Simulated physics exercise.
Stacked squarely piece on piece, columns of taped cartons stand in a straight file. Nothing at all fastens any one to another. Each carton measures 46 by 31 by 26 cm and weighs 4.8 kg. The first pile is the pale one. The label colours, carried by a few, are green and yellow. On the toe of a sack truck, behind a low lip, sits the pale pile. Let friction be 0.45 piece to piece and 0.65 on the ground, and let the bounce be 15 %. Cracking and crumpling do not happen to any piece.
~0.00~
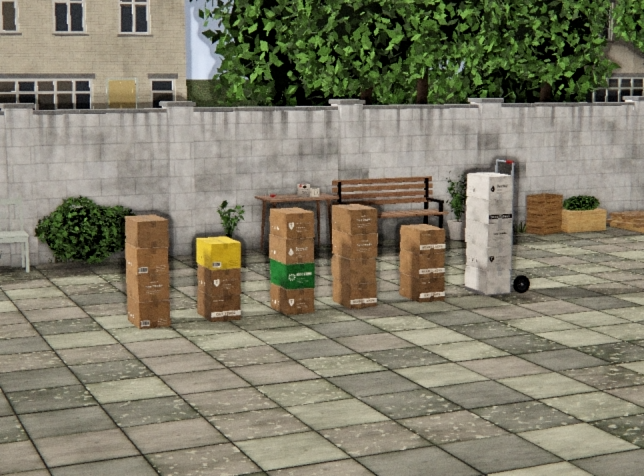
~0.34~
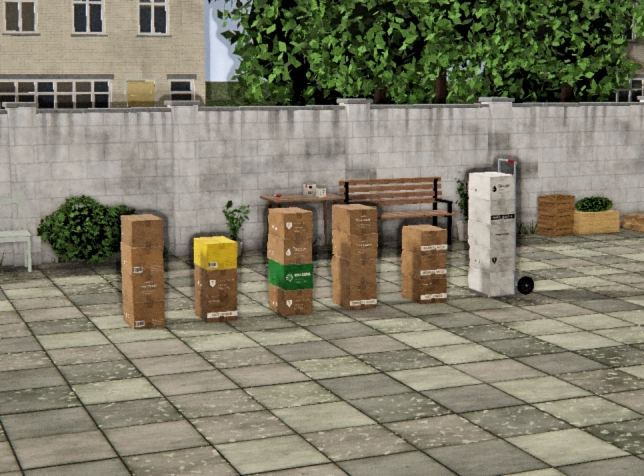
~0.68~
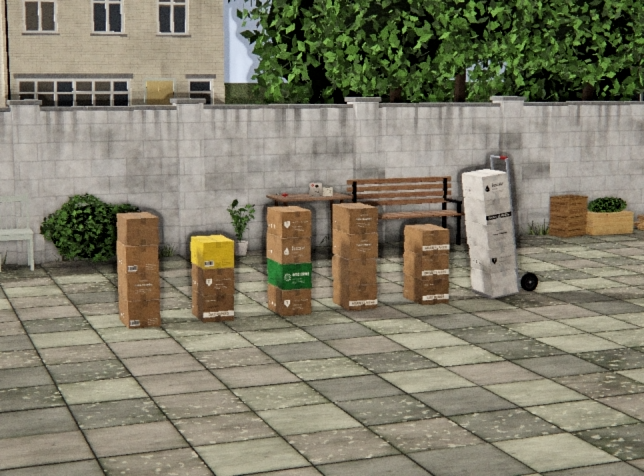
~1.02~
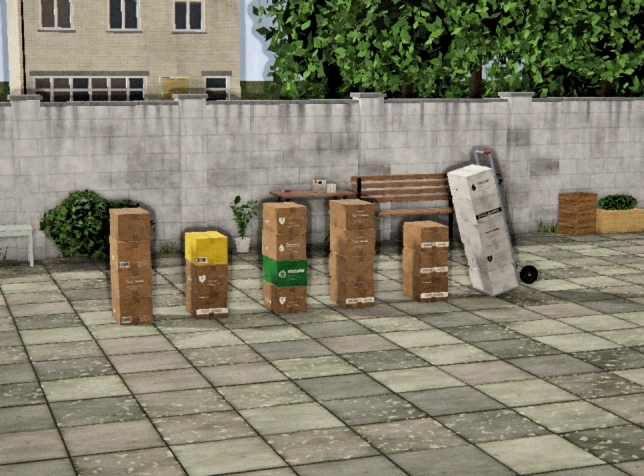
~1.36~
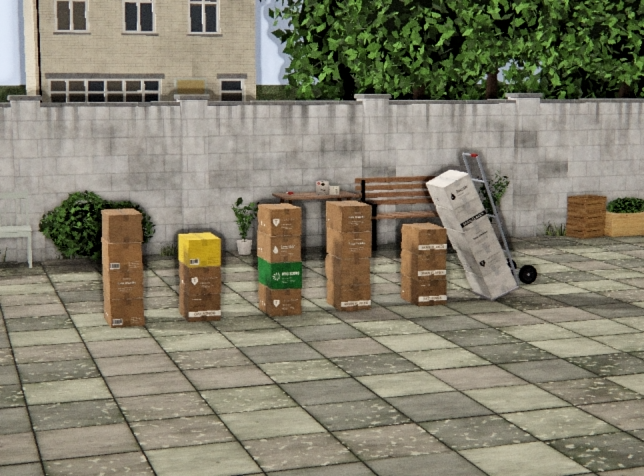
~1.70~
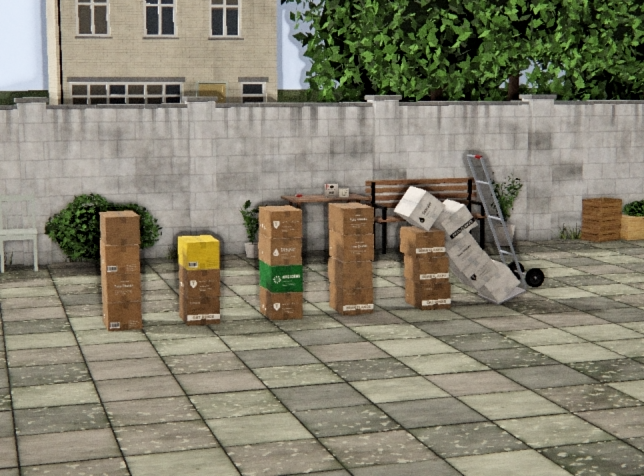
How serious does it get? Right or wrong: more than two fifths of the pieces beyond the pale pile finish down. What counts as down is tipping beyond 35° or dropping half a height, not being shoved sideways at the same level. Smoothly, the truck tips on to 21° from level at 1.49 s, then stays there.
Wrong, it is less than two fifths.
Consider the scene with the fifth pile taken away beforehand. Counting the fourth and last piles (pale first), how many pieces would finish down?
Down count - fourth 0, last 0.
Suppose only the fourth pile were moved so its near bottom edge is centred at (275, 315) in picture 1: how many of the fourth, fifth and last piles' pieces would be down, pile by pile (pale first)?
Fourth 0, fifth 0, last 0 down.
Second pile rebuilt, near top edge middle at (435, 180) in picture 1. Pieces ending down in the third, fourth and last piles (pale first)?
Third 4, fourth 3, last 0.
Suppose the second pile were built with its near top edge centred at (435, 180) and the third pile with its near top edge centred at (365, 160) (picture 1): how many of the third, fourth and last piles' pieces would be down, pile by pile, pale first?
Result: Third pile 6, fourth pile 4, last pile 4.
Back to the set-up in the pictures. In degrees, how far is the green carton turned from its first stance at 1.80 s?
Near 0 degrees from where it started.
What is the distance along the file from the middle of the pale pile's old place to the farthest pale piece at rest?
I'd put it at close to 130 cm.
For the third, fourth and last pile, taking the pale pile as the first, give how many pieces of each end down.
By pile: Third 0, fourth 0, last 0.
Around 1.80 s, 3 of the pale pile down; none of the 18 other cartons down, 2 disturbed.
Around 2.04 s, 3 of the pale pile down; none of the 18 other cartons down, 3 disturbed.
Finally (2.8 s), 3 of the pale pile down; none of the 18 other cartons down, 3 disturbed; yellow carton unmoved; green carton unmoved. That is 0 per cent. Seen by the last camera, middles, yellow carton near (199, 252), green carton near (281, 275).
